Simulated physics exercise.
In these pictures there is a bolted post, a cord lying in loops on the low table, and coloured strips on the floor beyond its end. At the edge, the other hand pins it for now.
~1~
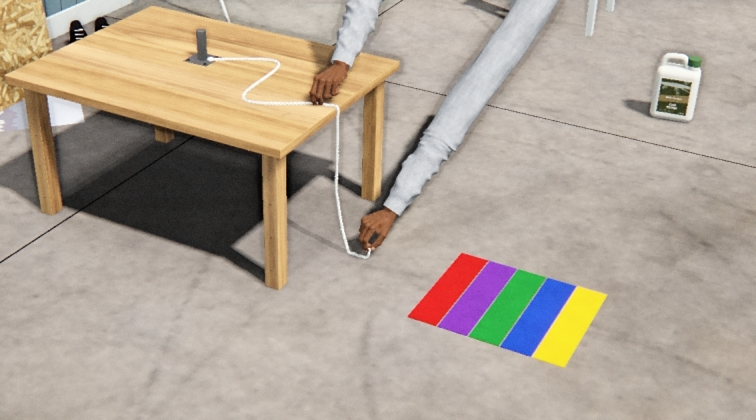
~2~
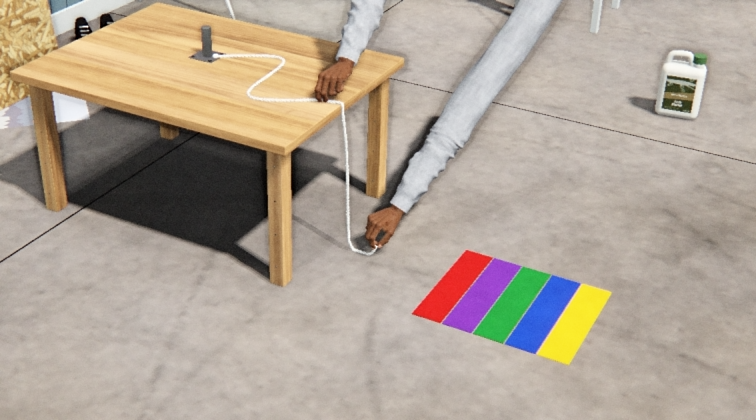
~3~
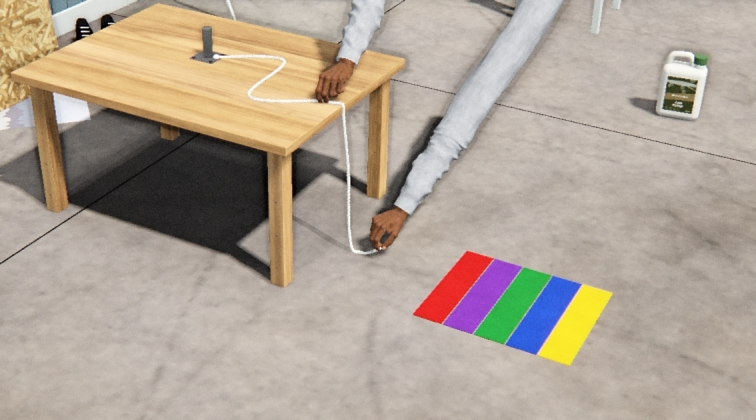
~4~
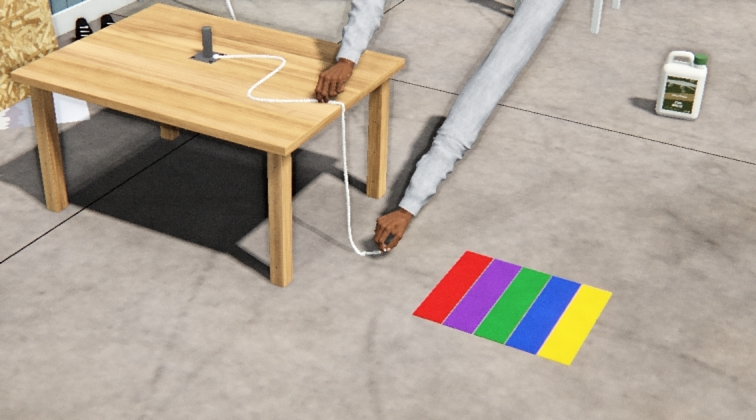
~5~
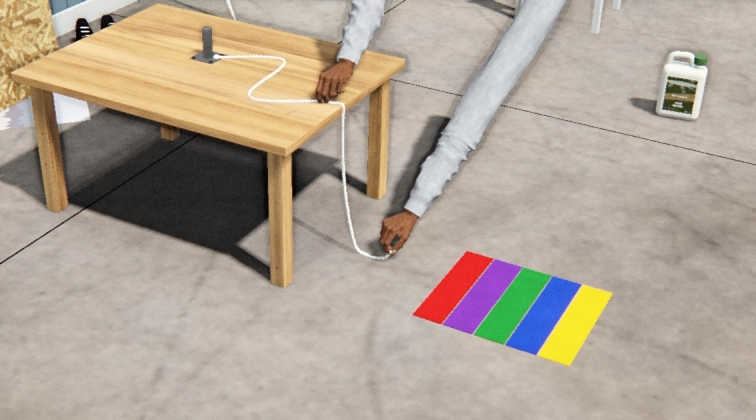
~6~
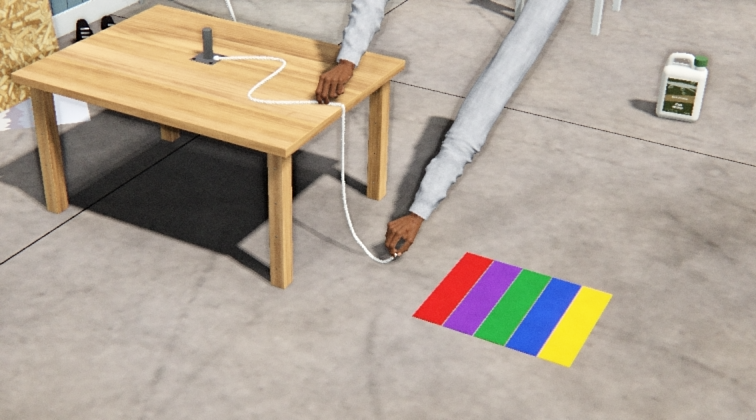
Seen from above at an angle, a low wooden table stands on a grey concrete floor, a white cord looping across its top and over the right edge. Beyond the cord's low end lie red, purple, green, blue and yellow strips, with a pale jug behind. One hand pins the cord while the other draws its end slightly right; the view shifts a little early on.
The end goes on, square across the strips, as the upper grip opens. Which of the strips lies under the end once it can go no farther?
The yellow one.
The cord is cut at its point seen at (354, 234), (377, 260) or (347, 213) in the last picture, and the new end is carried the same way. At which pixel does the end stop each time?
Try 1: (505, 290); try 2: (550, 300); try 3: (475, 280).
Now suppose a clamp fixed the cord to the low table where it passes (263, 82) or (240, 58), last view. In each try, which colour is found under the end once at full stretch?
It would be green, then yellow.
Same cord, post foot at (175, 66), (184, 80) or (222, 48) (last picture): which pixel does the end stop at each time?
Going through them in sequence: (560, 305), (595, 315) and finally (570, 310).
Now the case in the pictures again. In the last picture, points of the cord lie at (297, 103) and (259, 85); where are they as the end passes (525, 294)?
(359, 151) for the first, (323, 93) for the second.
Soon after, end near (525, 293); over green.
Then, end near (561, 304); over blue.
At full stretch, end near (582, 311); over yellow. It gets as far as the yellow strip.
